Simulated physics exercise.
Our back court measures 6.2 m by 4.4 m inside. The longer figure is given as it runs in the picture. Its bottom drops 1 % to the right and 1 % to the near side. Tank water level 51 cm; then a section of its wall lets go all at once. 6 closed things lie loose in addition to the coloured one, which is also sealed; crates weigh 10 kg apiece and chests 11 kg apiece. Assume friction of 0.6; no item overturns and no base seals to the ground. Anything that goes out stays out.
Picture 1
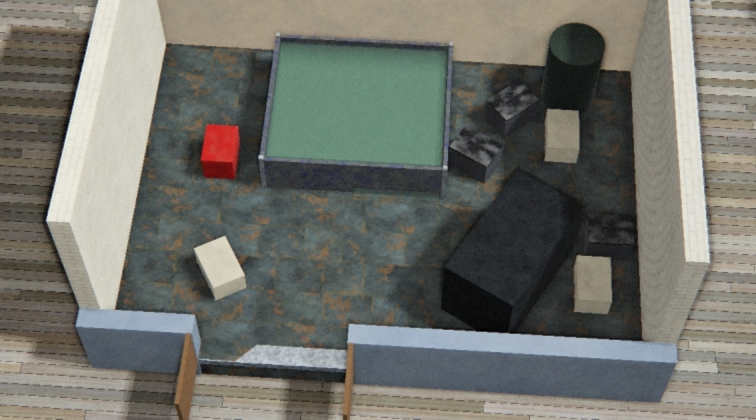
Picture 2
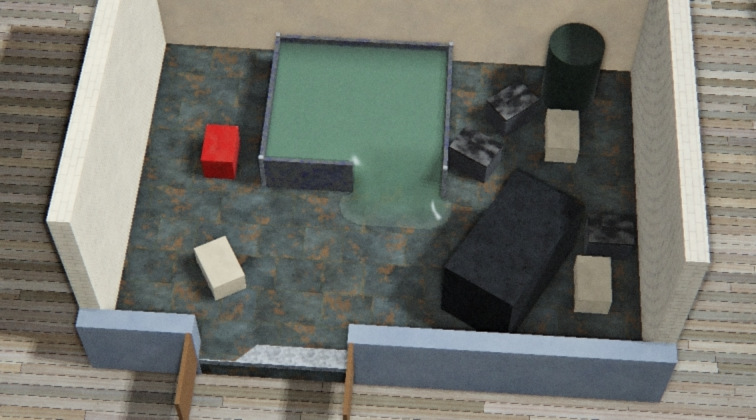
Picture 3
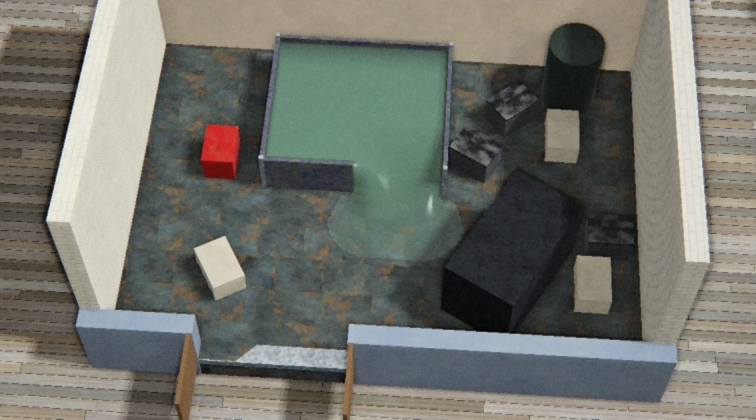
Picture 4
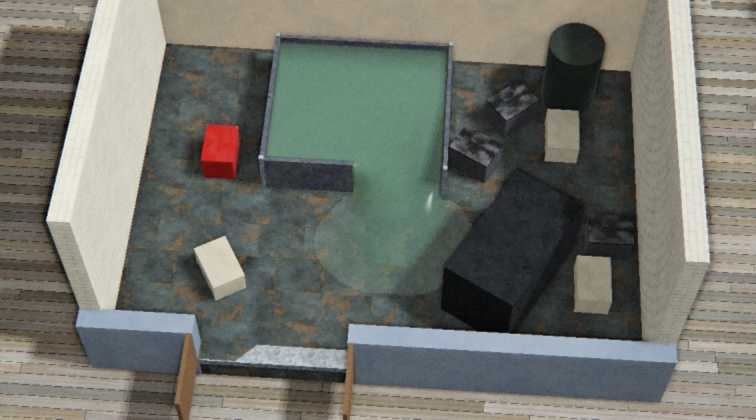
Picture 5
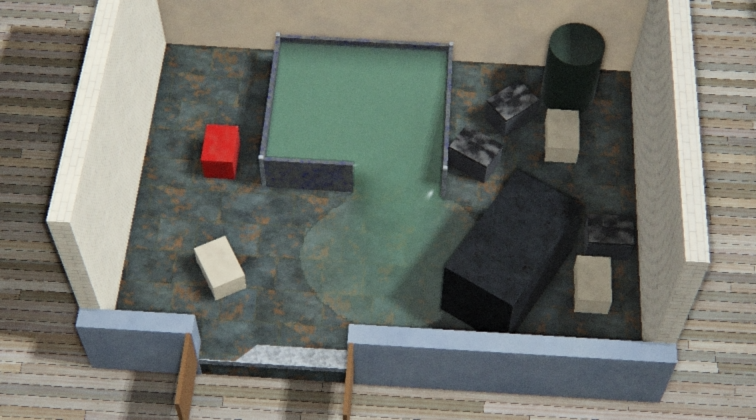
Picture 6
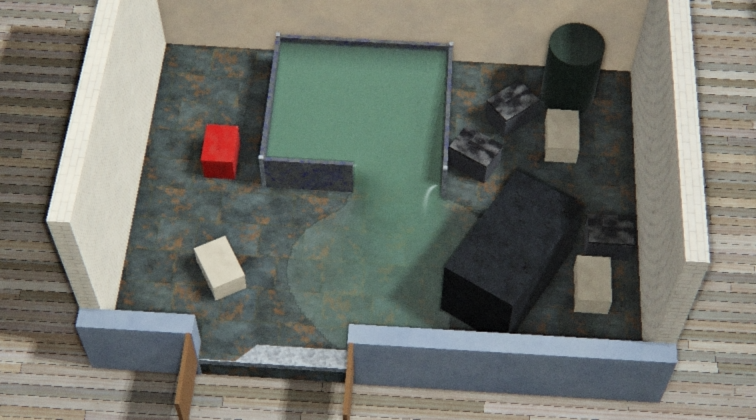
Greenish water poured out through a gap that opened in the near wall of a square tank and spread across the mottled floor, reaching around the big dark block, while the red box stayed put.
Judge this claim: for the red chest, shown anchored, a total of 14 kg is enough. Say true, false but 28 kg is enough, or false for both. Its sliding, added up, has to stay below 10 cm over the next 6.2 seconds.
Most likely the lighter pick already works.
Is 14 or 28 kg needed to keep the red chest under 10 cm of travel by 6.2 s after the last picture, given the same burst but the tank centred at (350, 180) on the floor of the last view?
In that case the answer is that either mass works.
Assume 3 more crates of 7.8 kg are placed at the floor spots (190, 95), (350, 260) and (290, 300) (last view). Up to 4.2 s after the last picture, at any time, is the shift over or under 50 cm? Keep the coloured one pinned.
In turn: Short of it, past it, past it.
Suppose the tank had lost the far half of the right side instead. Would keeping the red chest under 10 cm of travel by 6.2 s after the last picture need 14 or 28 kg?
Under that change, the lighter pick does it.
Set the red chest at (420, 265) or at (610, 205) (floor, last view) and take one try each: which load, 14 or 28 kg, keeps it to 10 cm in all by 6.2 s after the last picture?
One by one: No mass suffices; heavier mass alone.
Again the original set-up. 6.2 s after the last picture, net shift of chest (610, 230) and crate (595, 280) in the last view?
120 cm, 140 cm.
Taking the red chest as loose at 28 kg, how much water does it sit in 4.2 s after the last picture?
Close to 3 cm deep.
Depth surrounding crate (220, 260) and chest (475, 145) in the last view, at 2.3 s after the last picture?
Depths: Near 3 cm, then near 4 cm.
Then, 0.6 s after the last picture the red chest would be 0 cm from its start with 14 kg and 0 cm from its start with 28 kg; 0 cm of water round it then.
Then, 2.3 s after the last picture the red chest would be 0 cm from its start with 14 kg and 0 cm from its start with 28 kg; 0 cm of water round it then.
Then, 4.2 s after the last picture the red chest would be 0 cm from its start with 14 kg and 0 cm from its start with 28 kg; 3 cm of water round it then.
Then, 6.2 s after the last picture the red chest would be 1 cm from its start with 14 kg and 0 cm from its start with 28 kg; 3 cm of water round it then.
